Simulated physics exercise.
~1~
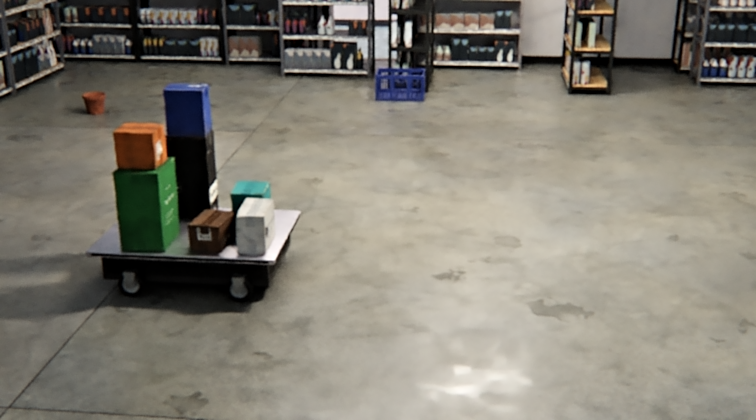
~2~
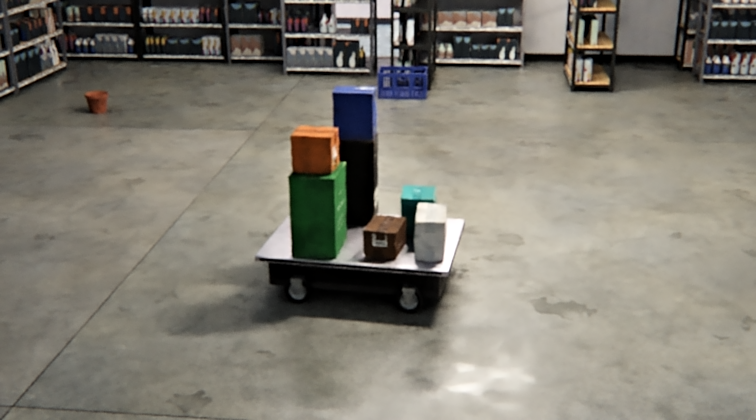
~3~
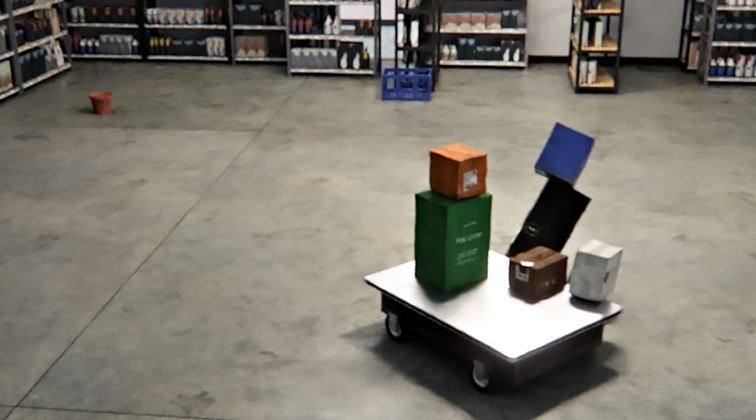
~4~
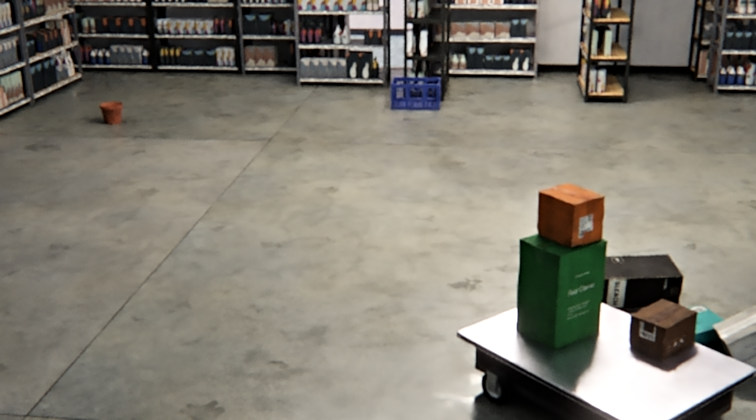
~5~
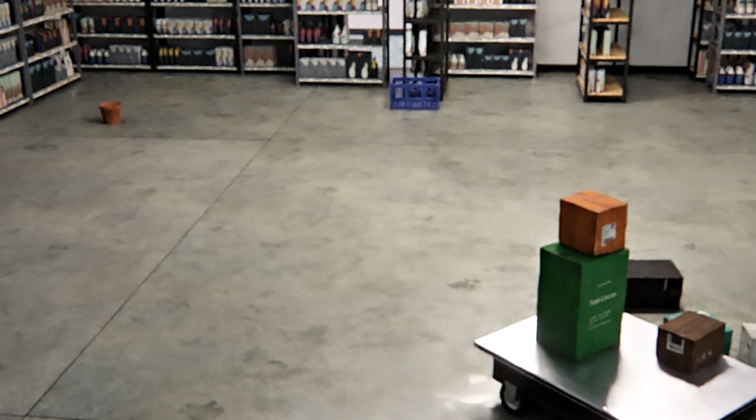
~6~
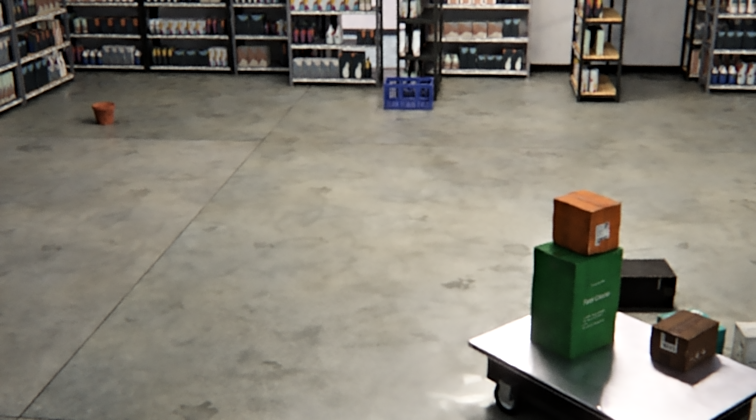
In the video, a flat cart loaded with boxes and parcels rolls rightward and turns toward the viewer as the tall black and blue stack topples off, followed by the white parcel. It stops with the green box upright, the orange parcel on top, and the brown parcel beside them.
